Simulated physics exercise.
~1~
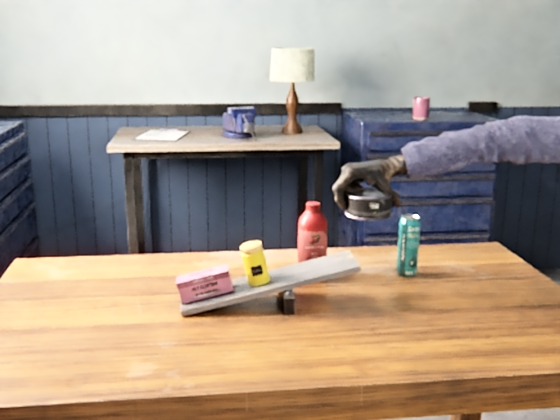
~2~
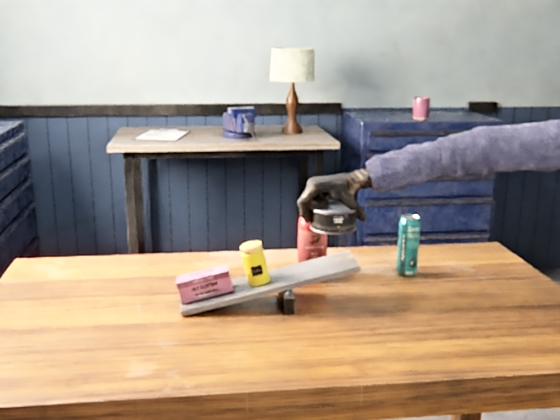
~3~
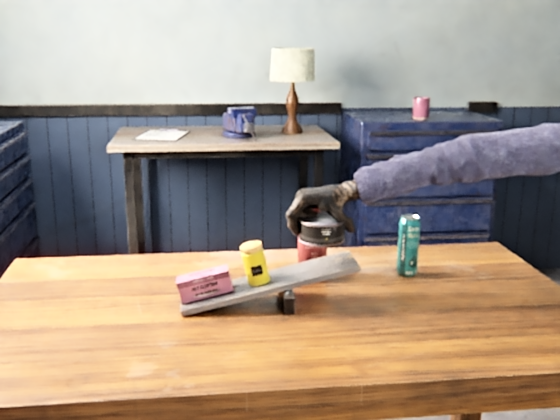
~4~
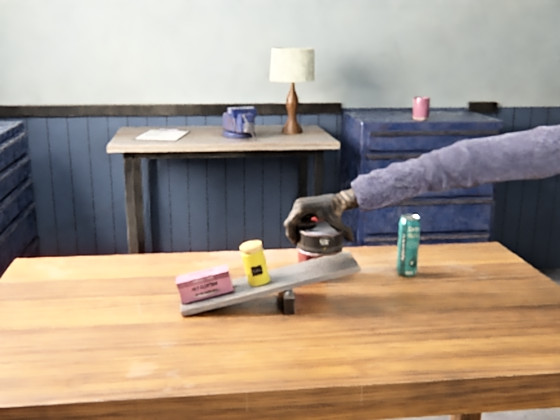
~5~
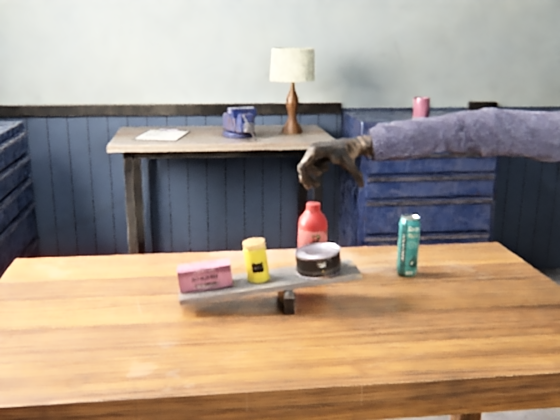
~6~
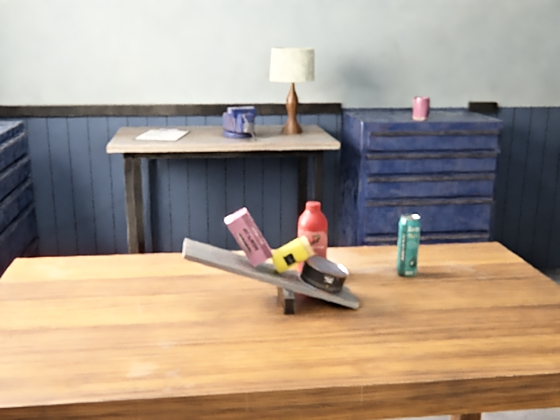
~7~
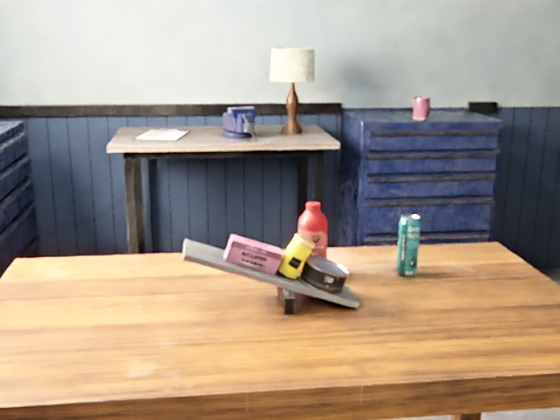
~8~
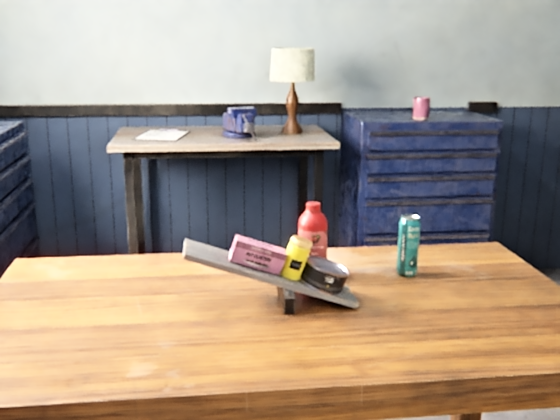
On a wooden table, a gloved hand lowers a black tub onto the raised right end of a grey plank seesaw and withdraws; the plank tips right, and a pink packet and yellow shaker tumble and slide toward the tub, all three resting tilted on the sloping plank.
